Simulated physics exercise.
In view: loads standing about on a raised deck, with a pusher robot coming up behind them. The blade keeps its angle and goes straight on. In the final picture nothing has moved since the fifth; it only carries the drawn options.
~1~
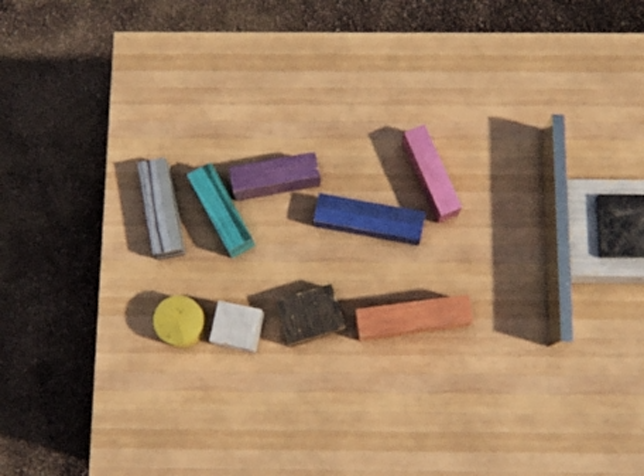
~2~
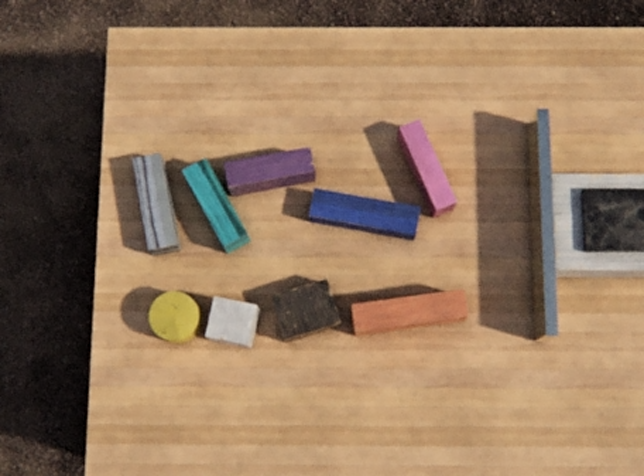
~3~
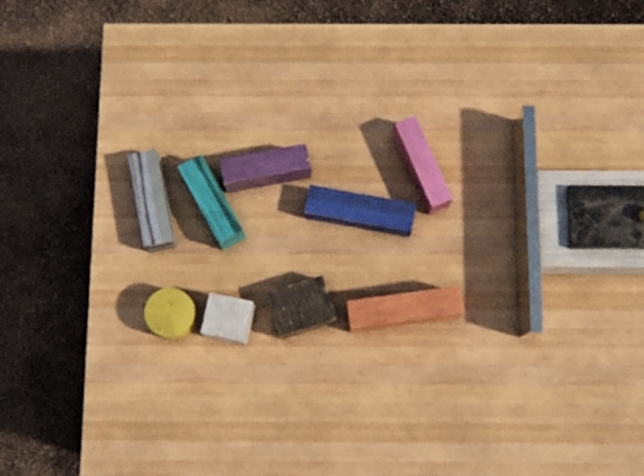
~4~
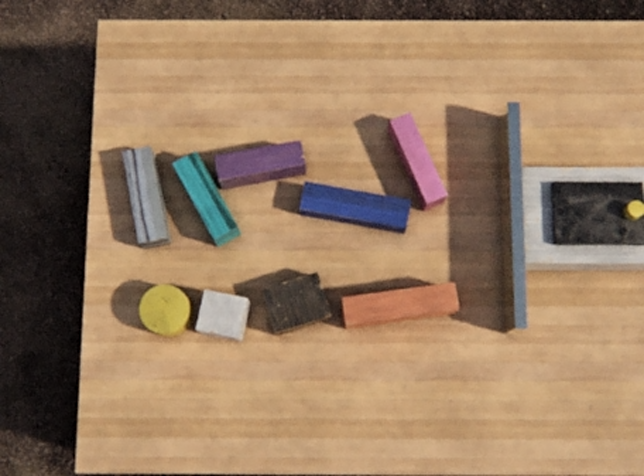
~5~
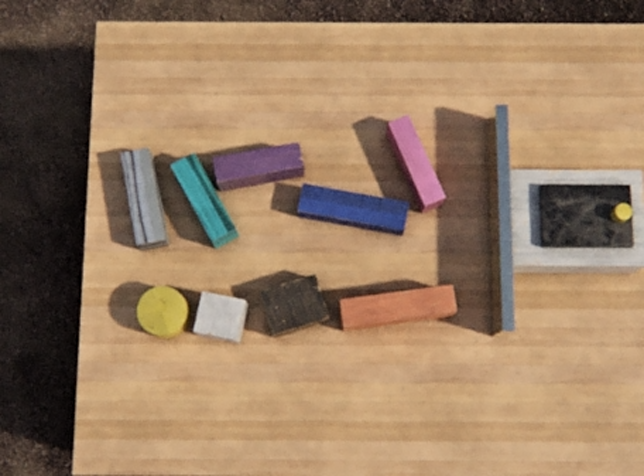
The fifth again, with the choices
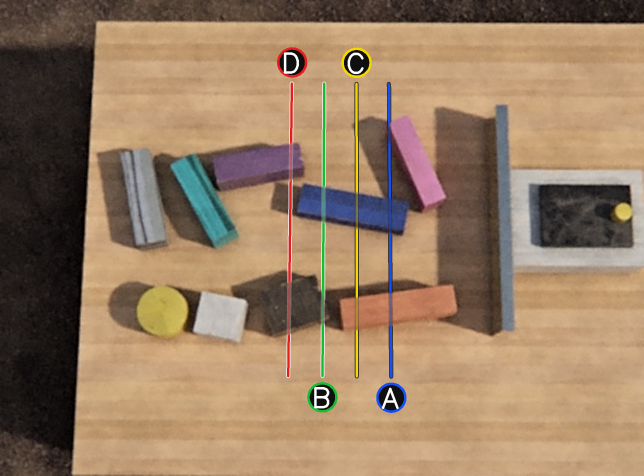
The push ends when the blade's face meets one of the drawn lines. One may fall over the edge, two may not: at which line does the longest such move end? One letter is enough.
As far as mark D.
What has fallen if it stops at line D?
It is the yellow canister.
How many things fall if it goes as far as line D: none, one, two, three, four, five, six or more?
One.
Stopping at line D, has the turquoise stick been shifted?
By then, yes.
On the marked copy, A at (390, 226); B at (323, 226); C at (357, 226); D at (290, 225).
With D. Early on, robot (503, 215); pink stick (404, 161); orange bar (363, 308).
Further on, robot (426, 215); yellow canister (106, 314); white crate (152, 311).
At the end, robot (368, 215); yellow canister over the edge; white crate (96, 300); one fallen.
As for the rest, A is within the limit but short; B is within the limit but short; C is within the limit but short.
